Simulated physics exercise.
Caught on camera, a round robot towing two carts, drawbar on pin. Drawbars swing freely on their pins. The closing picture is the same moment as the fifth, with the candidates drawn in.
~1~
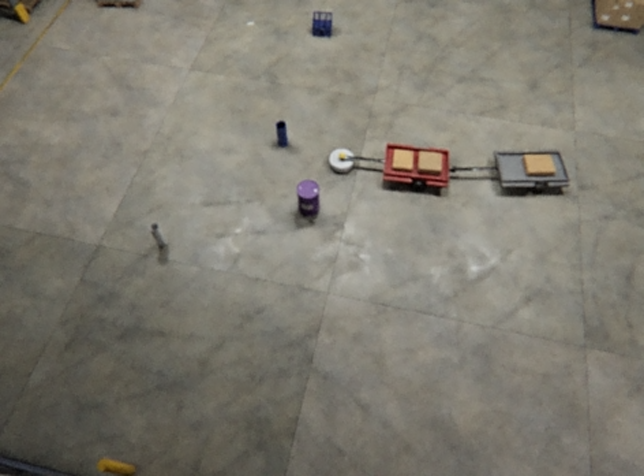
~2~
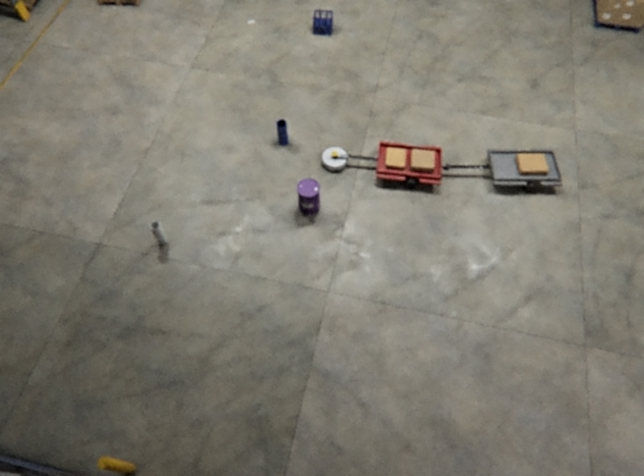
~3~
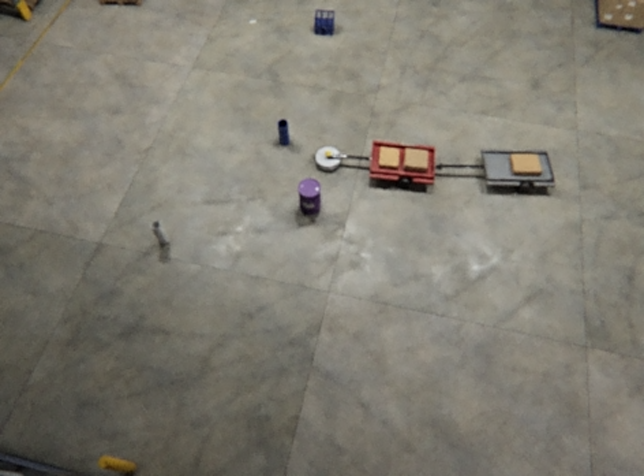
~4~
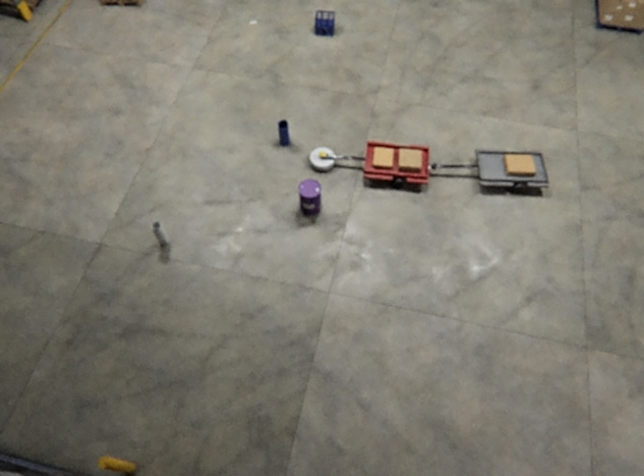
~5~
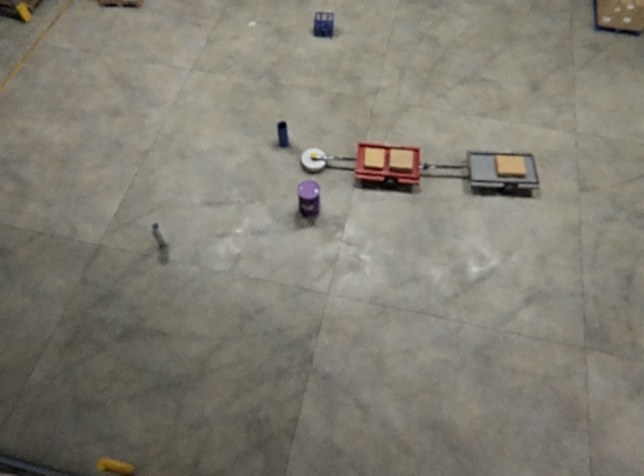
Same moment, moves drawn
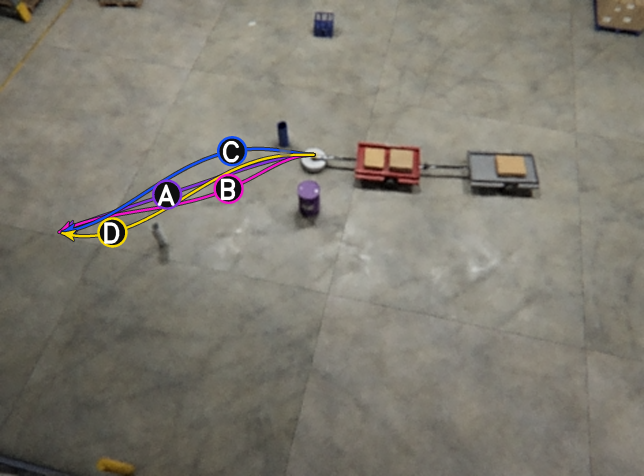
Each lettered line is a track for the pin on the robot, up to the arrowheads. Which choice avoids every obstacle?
The robot should drive A.
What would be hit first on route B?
It meets the purple drum.
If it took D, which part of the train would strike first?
It is the red cart.
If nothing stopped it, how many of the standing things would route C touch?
One.
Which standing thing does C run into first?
First the blue post.
On the marked copy, A from (314, 155) via (196, 185) to (63, 231); B from (314, 155) via (196, 200) to (59, 232); C from (314, 155) via (188, 167) to (63, 232); D from (314, 155) via (191, 194) to (62, 233).
With A. Early on, robot (230, 178), last cart (417, 163).
Further on, robot (142, 208), last cart (331, 166).
At the end, robot (63, 236), last cart (258, 178); nothing has been touched.
As for the rest, B meets the purple drum; C meets the blue post; D meets the white post.
